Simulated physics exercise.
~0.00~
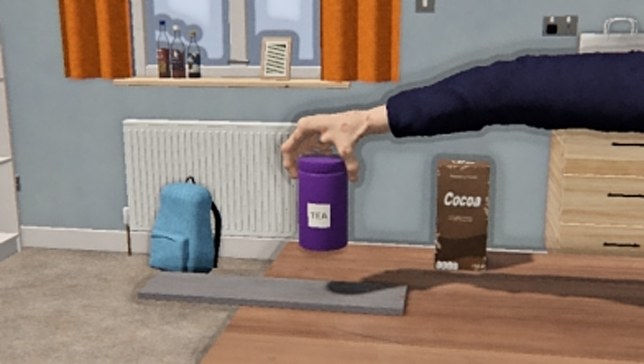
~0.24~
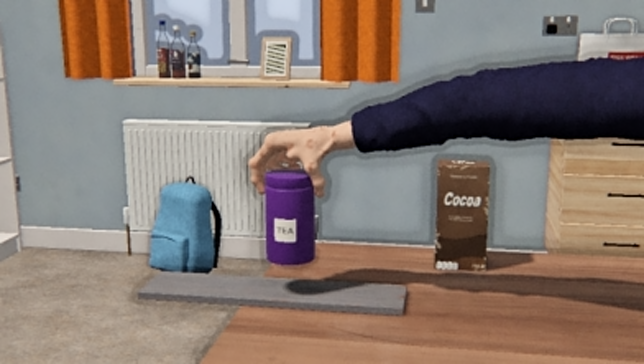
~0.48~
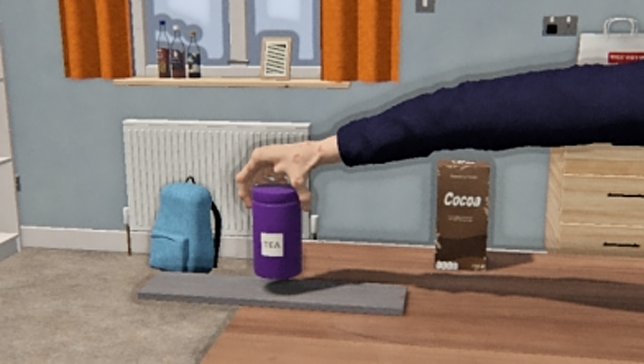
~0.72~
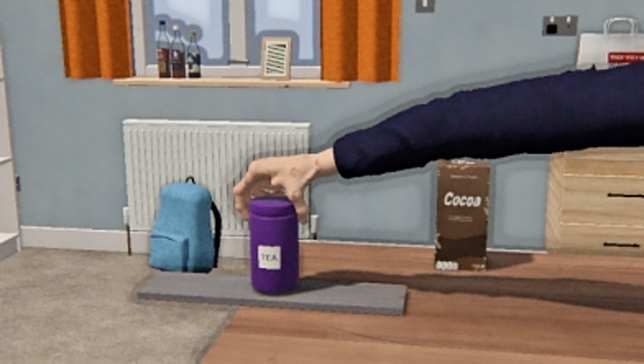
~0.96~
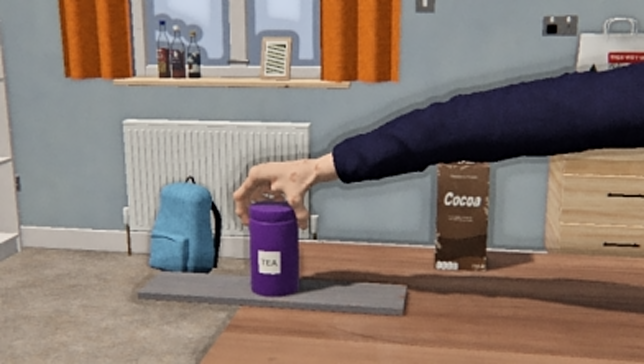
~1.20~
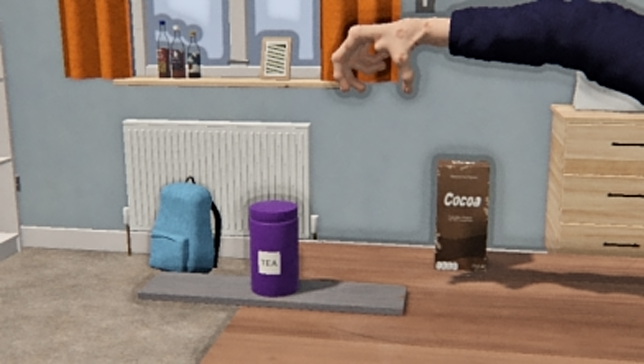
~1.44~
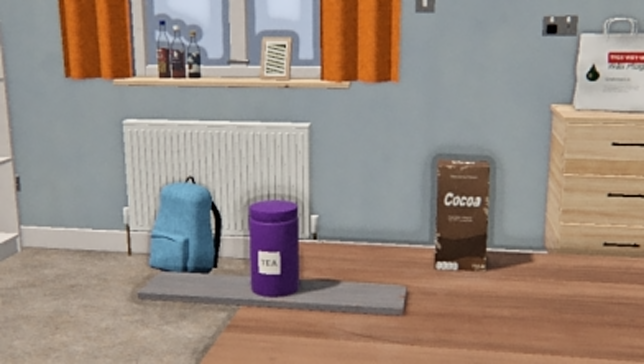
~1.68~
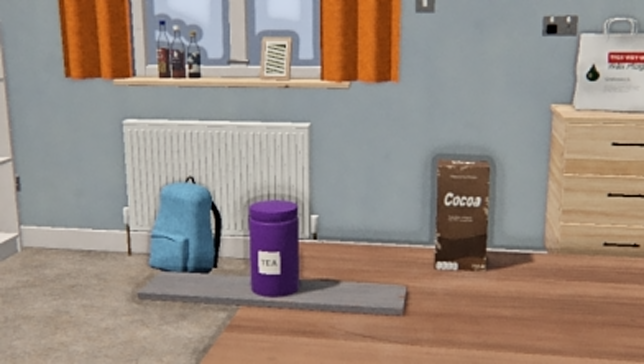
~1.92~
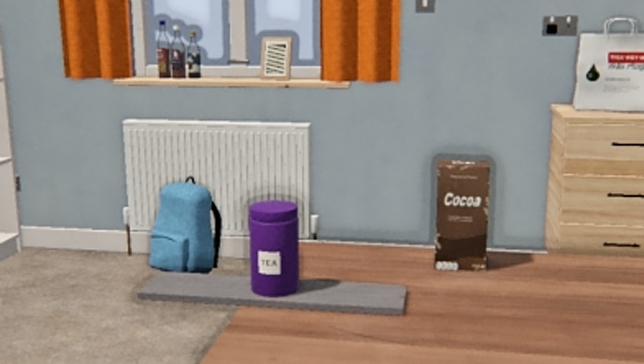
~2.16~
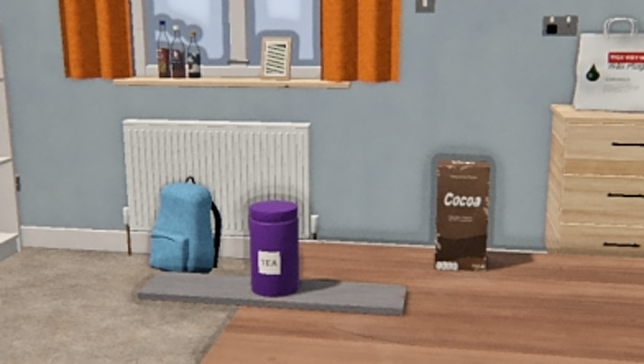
A purple jar labelled as tea hangs from a hand reaching in from the right, above a room with a wooden table, a grey plank jutting past its left edge, a brown cocoa carton and a blue backpack. The hand carries the jar left and downward, keeping it upright. It lowers the jar onto the plank and settles it there. The fingers then let go, and the arm draws back up and out to the right. The plank stays level, with the jar standing still on it and the carton unmoved on the table.
